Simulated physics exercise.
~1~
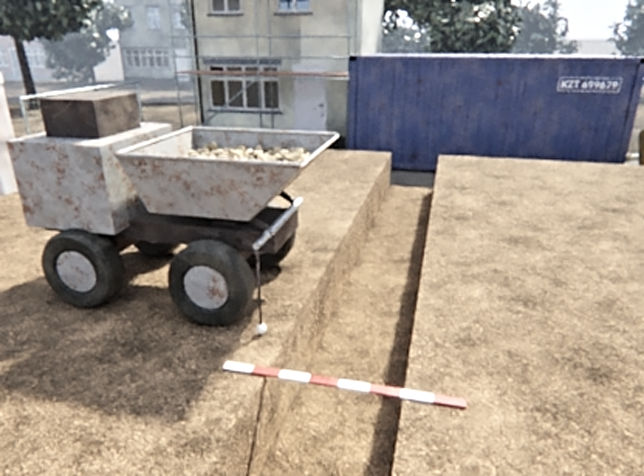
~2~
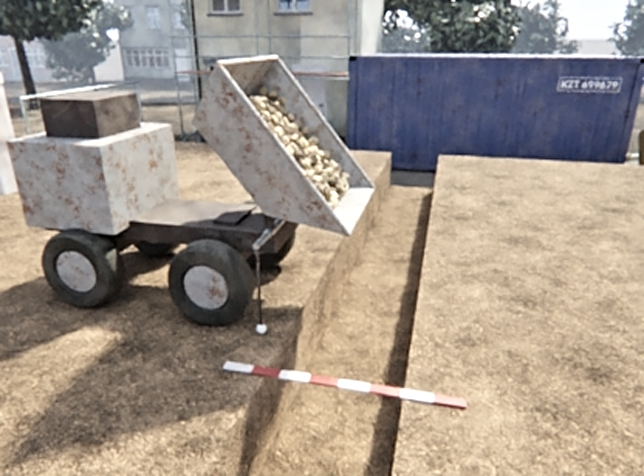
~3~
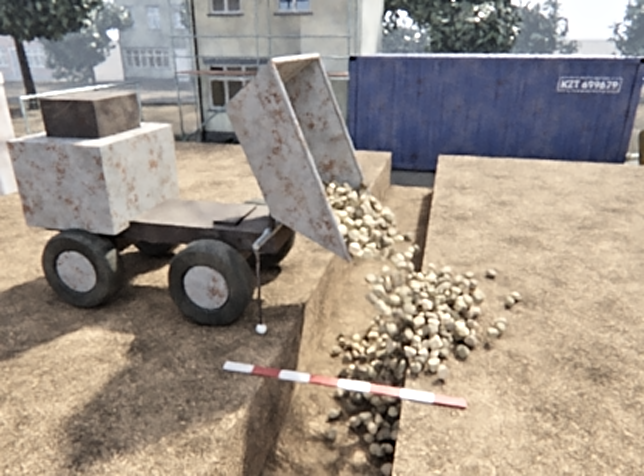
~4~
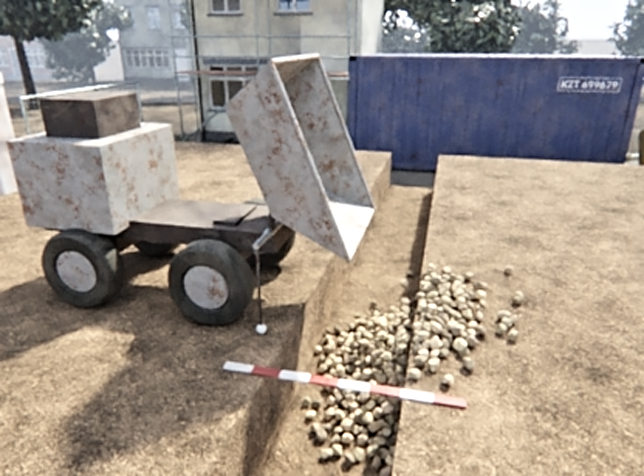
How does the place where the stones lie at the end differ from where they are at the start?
At the start the stones are in the dumper's skip on the left, while at the end they lie lower and further right, mostly in the trench around the striped staff, with some on the right bank.
A rusty, pale grey dumper with a skip full of pale stones stands on the left of a brown dirt yard, seen from slightly above, beside a straight trench. A red and white striped staff lies across the trench in front, with a blue container and a building behind. The skip tips steeply forward to the right, its stones still inside at first. Then they slide out and pour into the trench, some spilling onto the right bank. Finally the skip stays raised and empty, with most stones heaped in the trench and a smaller part beyond its right edge.
